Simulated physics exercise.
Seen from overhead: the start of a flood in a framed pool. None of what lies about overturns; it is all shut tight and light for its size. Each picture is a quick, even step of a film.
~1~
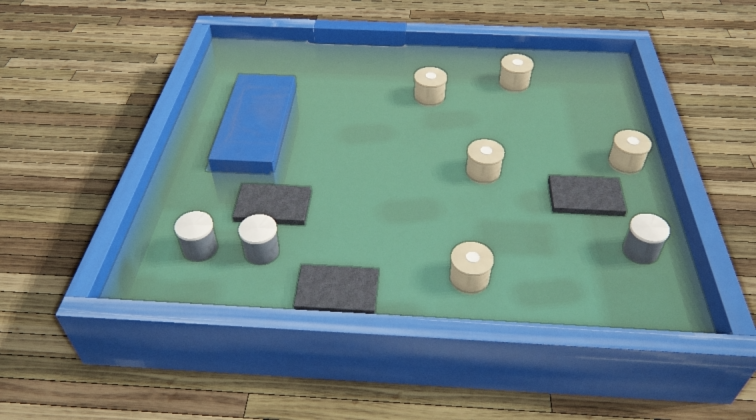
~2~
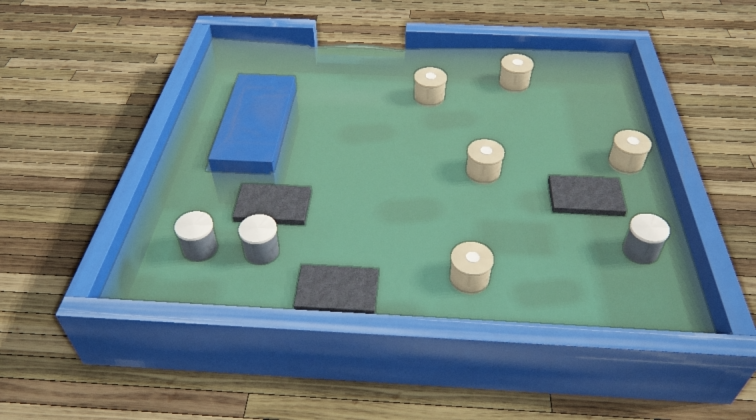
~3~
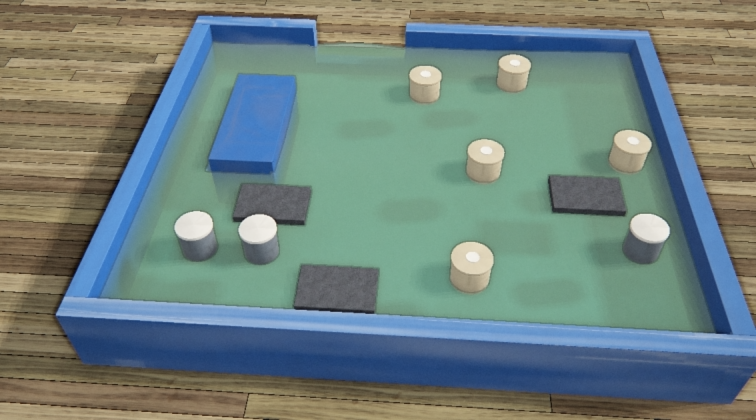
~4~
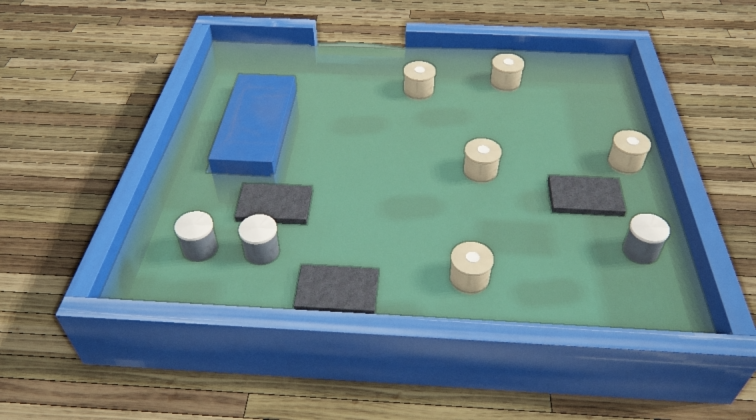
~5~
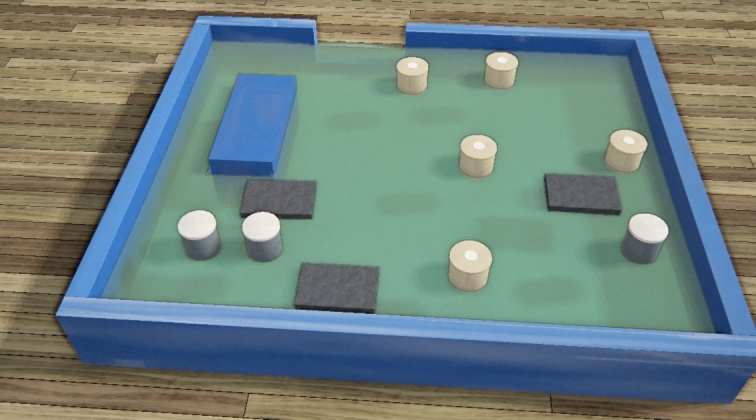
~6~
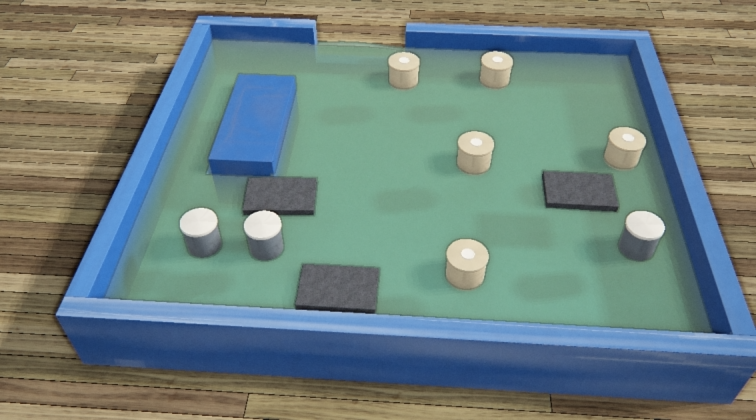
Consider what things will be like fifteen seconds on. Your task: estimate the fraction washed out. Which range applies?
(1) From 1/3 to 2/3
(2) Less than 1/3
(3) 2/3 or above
Less than 1/3 (2).
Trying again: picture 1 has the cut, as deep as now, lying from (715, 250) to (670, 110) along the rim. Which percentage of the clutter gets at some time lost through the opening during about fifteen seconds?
Roughly 50 in a hundred.
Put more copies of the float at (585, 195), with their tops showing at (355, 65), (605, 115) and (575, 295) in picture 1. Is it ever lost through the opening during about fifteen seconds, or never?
Sure - one by one that's out of the room, then in the room, then in the room.
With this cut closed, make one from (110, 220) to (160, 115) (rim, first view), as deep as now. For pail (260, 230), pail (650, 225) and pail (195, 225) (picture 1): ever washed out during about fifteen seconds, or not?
The three come to escape, no escape and escape, in that order.
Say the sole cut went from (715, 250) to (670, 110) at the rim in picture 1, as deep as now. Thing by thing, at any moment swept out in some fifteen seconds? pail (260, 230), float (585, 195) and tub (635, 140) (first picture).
In sequence - stays put, departs, departs.
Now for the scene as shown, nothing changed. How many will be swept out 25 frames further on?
The number works out to 2.
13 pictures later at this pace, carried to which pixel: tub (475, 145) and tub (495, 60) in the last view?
First near (449, 126), second near (422, 48).
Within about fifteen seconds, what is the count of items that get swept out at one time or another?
Result - 2.
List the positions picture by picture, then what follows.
A tub at (431, 77), afloat; a tub at (517, 63) floats; 0 of 11 have shifted, in the first picture.
A tub at (431, 77), afloat; a tub at (517, 63) floats; 0 of 11 have shifted, in the second picture.
A tub at (426, 75) floats, close to its start; a tub at (515, 64) floats; 1 of 11 have shifted, in the third picture.
A tub at (420, 71), afloat, close to its start; a tub at (508, 63), afloat, close to its start; 2 of 11 have shifted, in the fourth picture.
A tub at (413, 66) floats, close to its start; a tub at (502, 61), afloat, close to its start; 4 of 11 have shifted, in the fifth picture.
A tub at (404, 61) floats, close to its start; a tub at (497, 60), afloat, close to its start; 8 of 11 have shifted, in the sixth picture.
A moment on, 0 of 11 are out; 11 afloat.
Next, 1 of 11 are out; 10 afloat.
Later, 2 of 11 are out; 9 afloat.
In the end, 2 of 11 are out; 9 afloat.
